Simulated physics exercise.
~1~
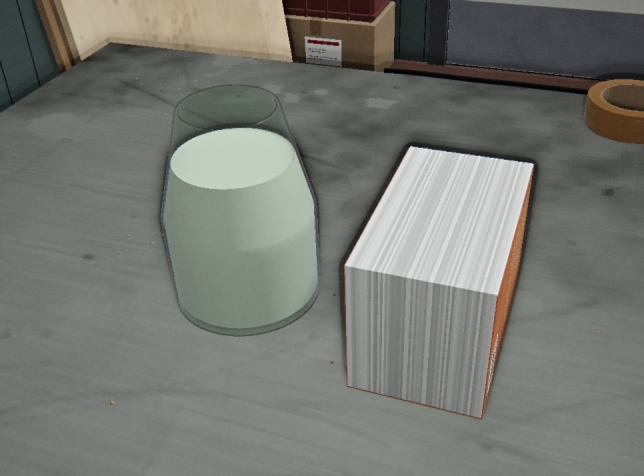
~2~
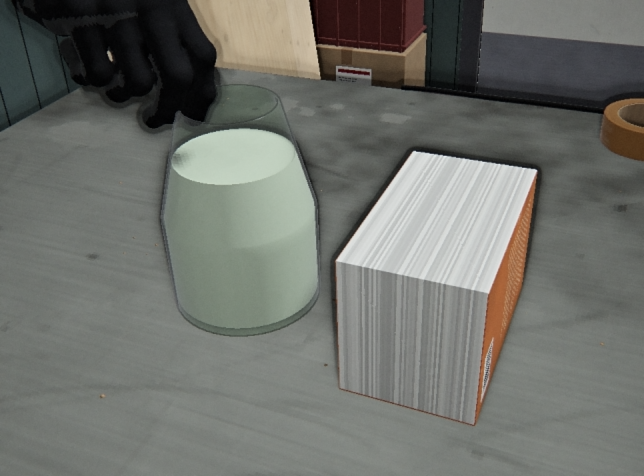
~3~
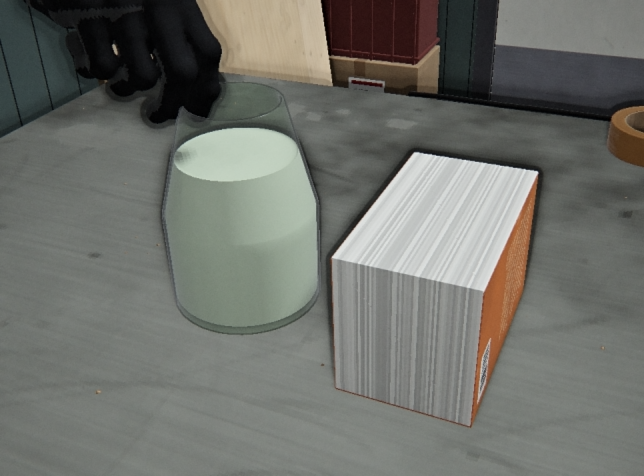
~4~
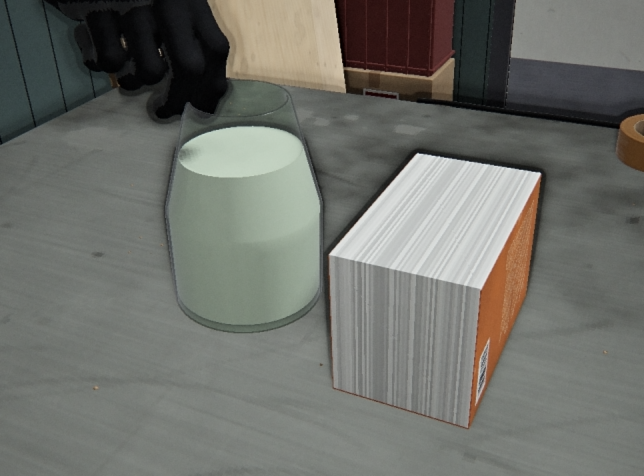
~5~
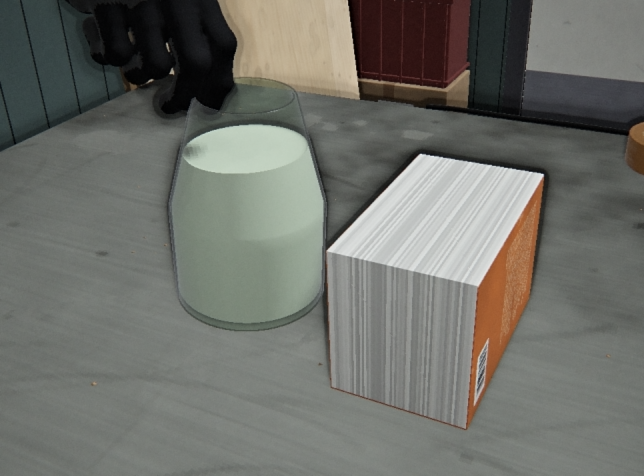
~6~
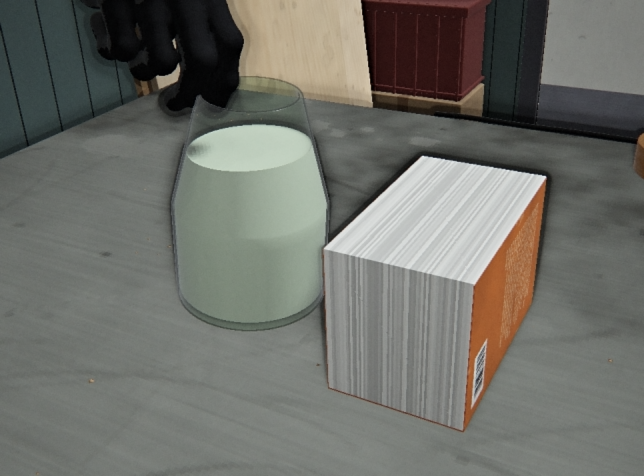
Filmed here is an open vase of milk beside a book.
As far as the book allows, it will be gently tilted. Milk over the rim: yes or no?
No.
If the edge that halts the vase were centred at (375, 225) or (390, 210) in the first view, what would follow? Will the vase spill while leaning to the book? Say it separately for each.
First it stays clean, second it stays clean.
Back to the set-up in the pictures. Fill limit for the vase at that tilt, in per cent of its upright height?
About 85 per cent.
Shortly, the vase leans by about 15°; none is lost.
Then, the vase leans by about 25°; none is lost.
At the finish, the vase leans by about 30°, against the book; none is lost.
